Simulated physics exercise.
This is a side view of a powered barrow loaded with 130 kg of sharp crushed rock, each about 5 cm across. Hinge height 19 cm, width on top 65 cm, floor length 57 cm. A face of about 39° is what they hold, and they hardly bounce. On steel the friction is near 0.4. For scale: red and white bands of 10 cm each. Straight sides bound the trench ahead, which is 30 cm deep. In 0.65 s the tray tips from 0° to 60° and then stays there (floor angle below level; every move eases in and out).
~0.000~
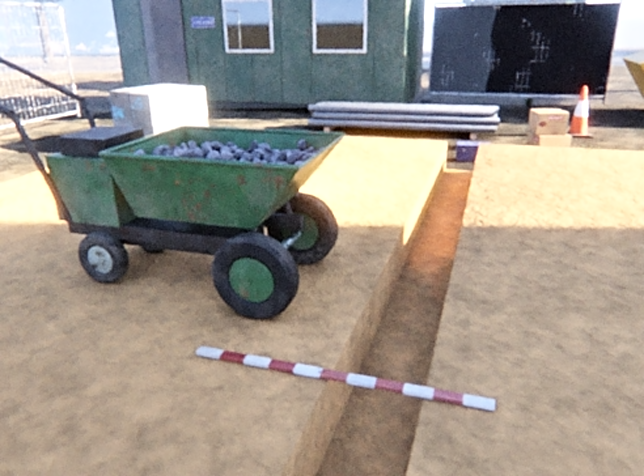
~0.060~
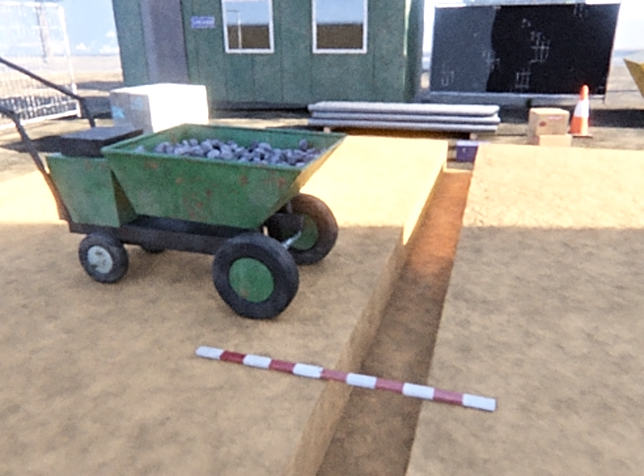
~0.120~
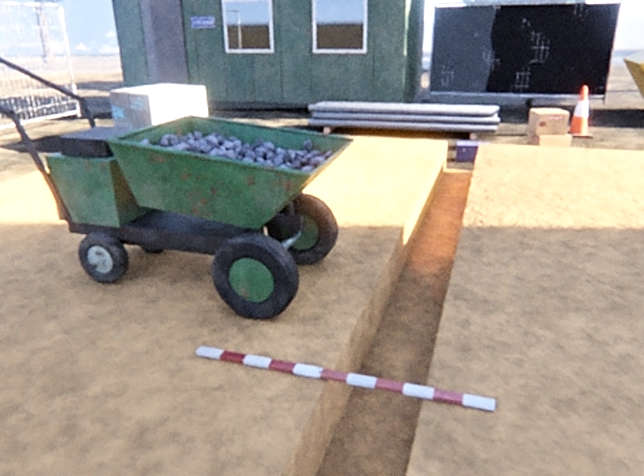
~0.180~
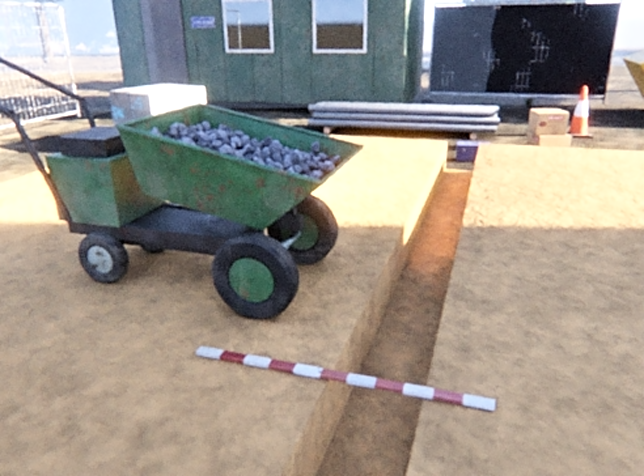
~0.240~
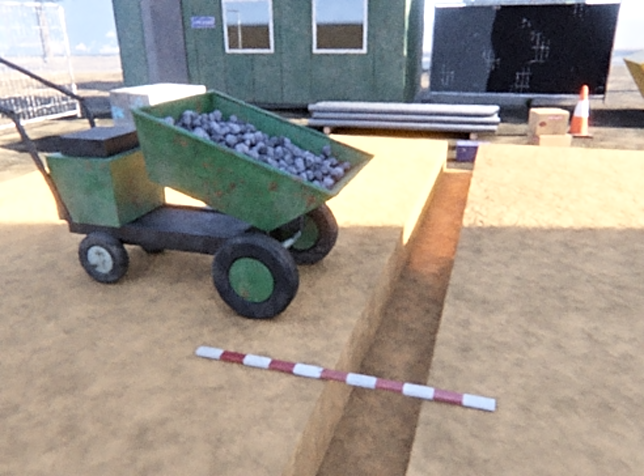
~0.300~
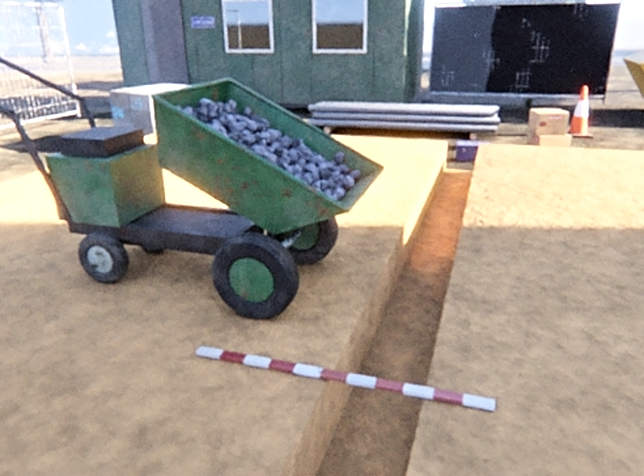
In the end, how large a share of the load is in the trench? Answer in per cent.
A share of roughly 35 %.
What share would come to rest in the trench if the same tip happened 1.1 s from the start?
That works out at about 40 in a hundred.
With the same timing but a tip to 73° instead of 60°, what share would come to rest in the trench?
It comes out at about 65 percent.
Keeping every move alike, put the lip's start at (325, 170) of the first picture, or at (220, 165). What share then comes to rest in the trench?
About 20 and 35 per cent.
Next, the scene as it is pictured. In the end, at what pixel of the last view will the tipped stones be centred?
The tipped stones centre close to (426, 352).
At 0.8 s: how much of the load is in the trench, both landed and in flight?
About 5 per cent by then.
After 0.5 s the floor is at 51°; 100 % in the tray; the foremost stones are at (365, 233).
After 0.8 s the floor is at 60°; 95 % in the tray, 5 % in the trench; the foremost stones are at (430, 288).
After 1.1 s the floor is at 60°; 61 % in the tray, 22 % in the trench, 18 % past the trench; the foremost stones are at (552, 328).
After 3.0 s the floor is at 60°; 46 % in the tray, 35 % in the trench, 19 % past the trench; the foremost stones are at (630, 333).
